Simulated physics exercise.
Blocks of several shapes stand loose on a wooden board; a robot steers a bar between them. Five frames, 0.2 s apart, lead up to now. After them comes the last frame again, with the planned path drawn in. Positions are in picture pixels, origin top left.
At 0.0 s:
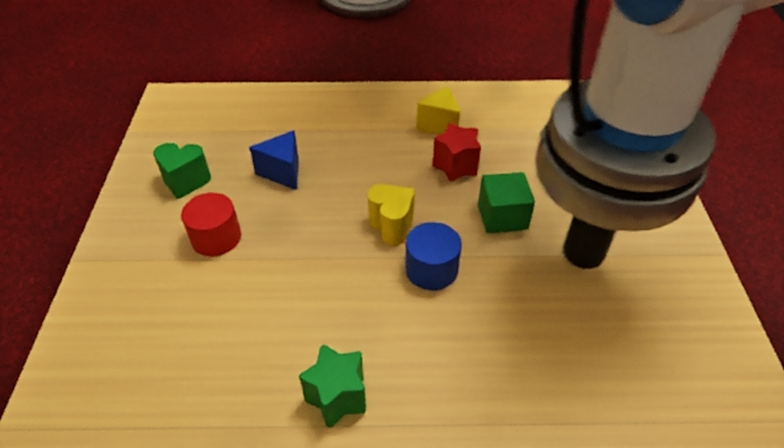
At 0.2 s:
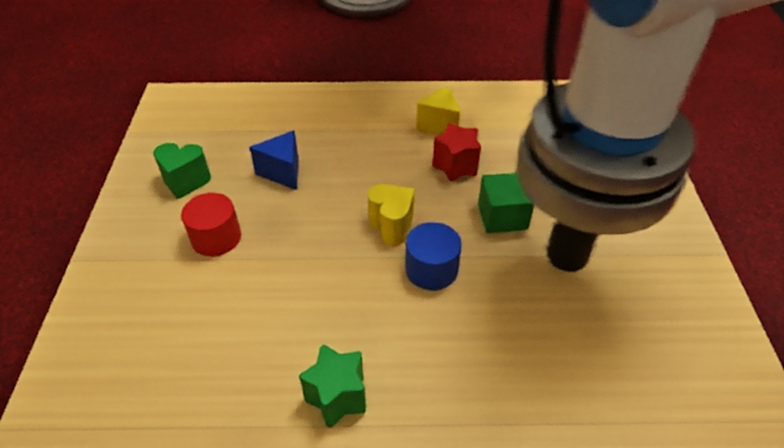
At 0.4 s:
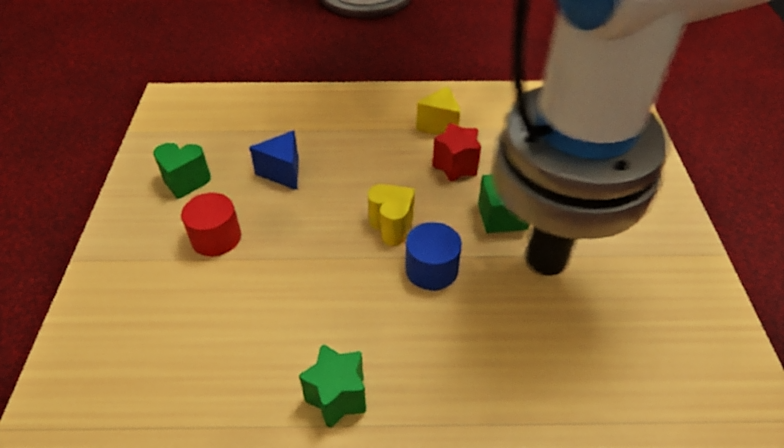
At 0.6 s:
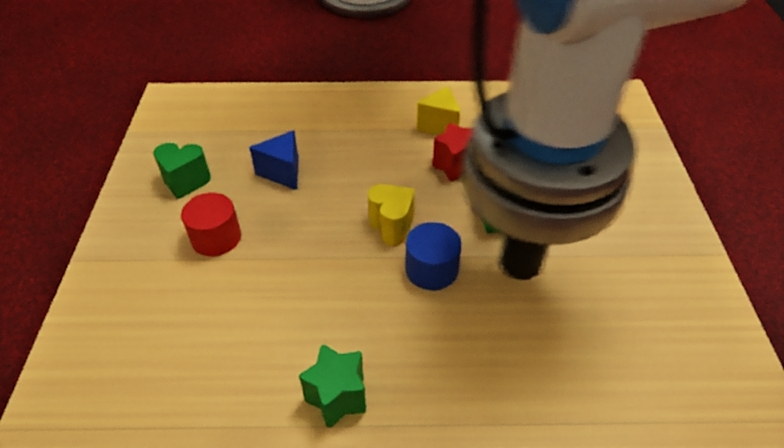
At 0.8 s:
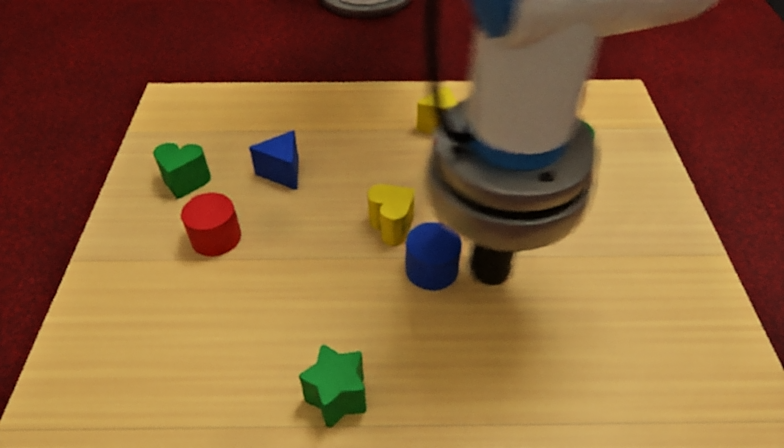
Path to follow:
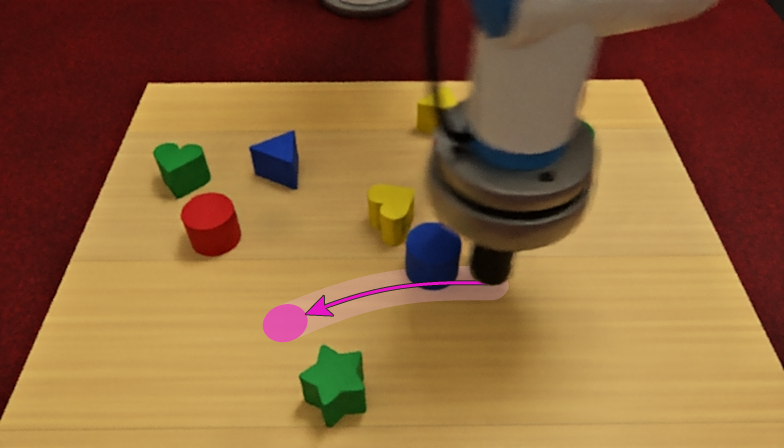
Robot arm with a dark bar sliding left across a wooden board toward a blue cylinder, passing in front of a green block.
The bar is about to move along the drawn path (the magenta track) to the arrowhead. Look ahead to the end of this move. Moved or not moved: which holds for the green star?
It barely shifts, if at all.
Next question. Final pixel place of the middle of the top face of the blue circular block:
The middle of its upper face will lie at (357, 229).
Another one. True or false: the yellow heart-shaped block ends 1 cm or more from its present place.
The claim holds.
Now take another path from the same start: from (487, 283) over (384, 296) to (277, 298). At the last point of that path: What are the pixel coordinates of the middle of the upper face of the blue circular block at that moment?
(368, 232)
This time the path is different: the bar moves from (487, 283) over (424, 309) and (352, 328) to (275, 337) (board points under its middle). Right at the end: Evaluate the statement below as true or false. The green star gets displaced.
That claim is false.
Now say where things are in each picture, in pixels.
Bar tip at (583, 254); block tops, green star at (334, 372); yellow heart-shaped block at (392, 199); blue circular block at (434, 242), in the first picture.
Bar at (567, 257); blocks unchanged, in the second picture.
Bar at (546, 261); blocks unchanged, in the third picture.
Bar at (520, 265); blocks unchanged, in the fourth picture.
Bar at (490, 270); green star at (334, 372); yellow heart-shaped block at (392, 199); blue circular block at (434, 242), in the fifth picture.
Path on the board, from (487, 283) through (385, 289) to (285, 323).
What follows on the original path. One third of the way, bar at (417, 272); yellow heart-shaped block at (386, 193), turned 25° clockwise; blue circular block at (381, 233).
Two thirds of the way, bar at (349, 286); yellow heart-shaped block at (385, 192), turned 30° clockwise; blue circular block at (357, 229).
At the end, bar at (282, 310); green star in place; yellow heart-shaped block at (385, 192), turned 30° clockwise; blue circular block at (357, 229).
